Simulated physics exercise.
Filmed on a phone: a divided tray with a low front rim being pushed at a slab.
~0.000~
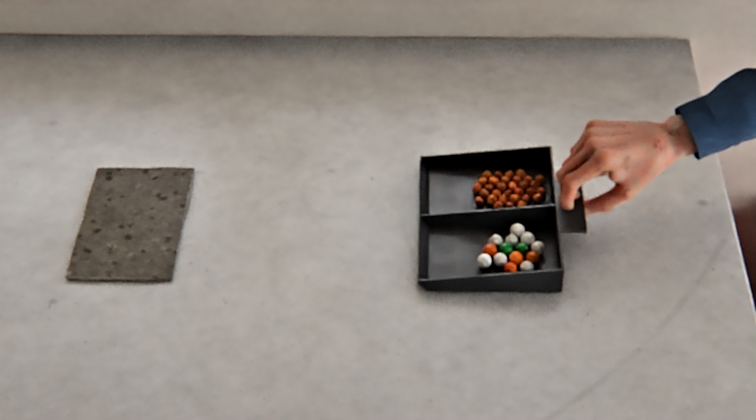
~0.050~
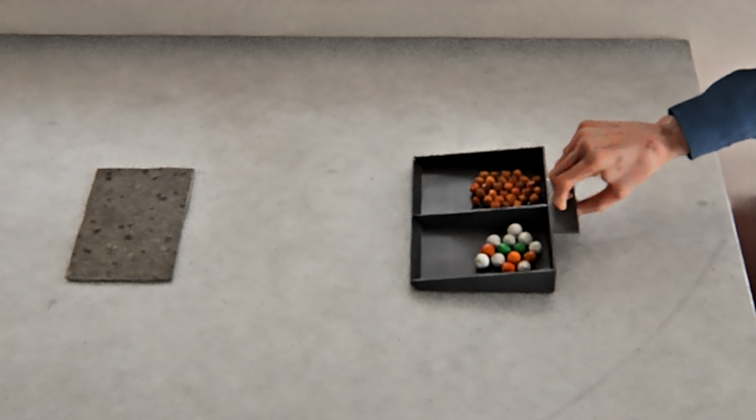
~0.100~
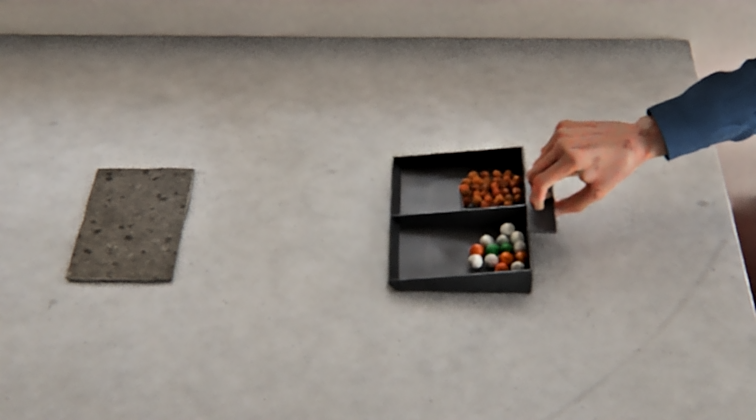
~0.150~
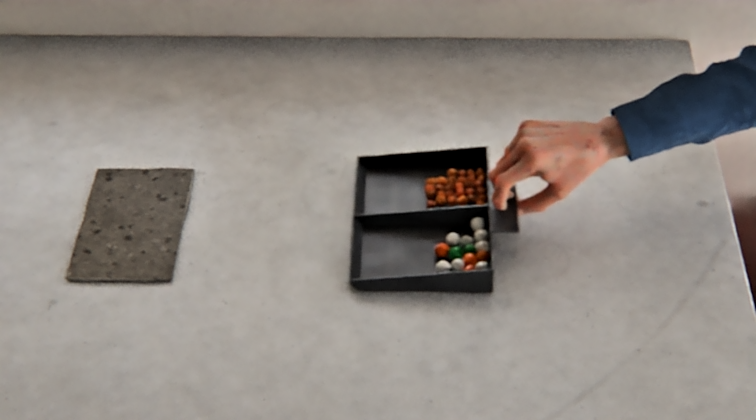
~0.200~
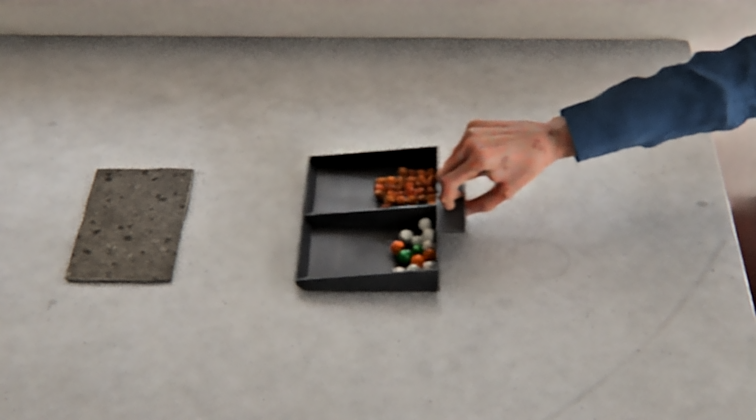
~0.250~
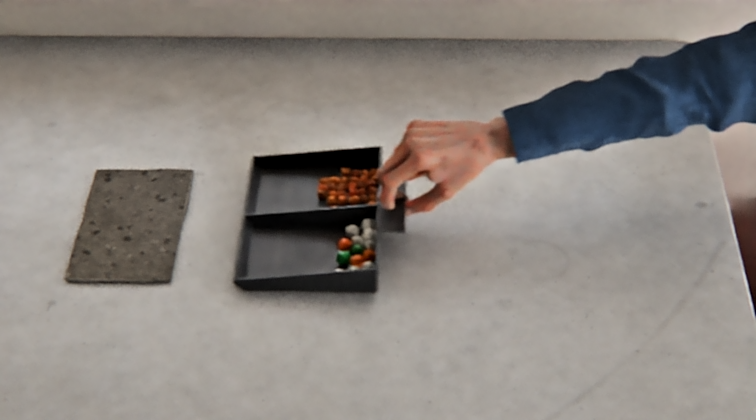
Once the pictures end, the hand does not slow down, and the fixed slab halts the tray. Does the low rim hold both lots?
The near handful partly spills out and the far handful partly spills out.
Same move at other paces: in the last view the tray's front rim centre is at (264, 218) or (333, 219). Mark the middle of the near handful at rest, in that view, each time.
Around (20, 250) in the first try, (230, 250) in the second.
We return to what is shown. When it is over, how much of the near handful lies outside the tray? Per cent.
Some 60 per cent.
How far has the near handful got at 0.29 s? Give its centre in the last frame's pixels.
Around (310, 253).
After 0.29 s, tray still sliding, front rim near (206, 217); near handful all inside; far handful all inside.
After 0.42 s, tray stopped at the slab; near handful about a quarter out of the tray; far handful about a quarter out of the tray.
After 0.63 s, tray stopped at the slab; near handful about half out of the tray; far handful about a third out of the tray.
By the end (1.4 s), tray stopped at the slab; near handful about half out of the tray; far handful about a third out of the tray.
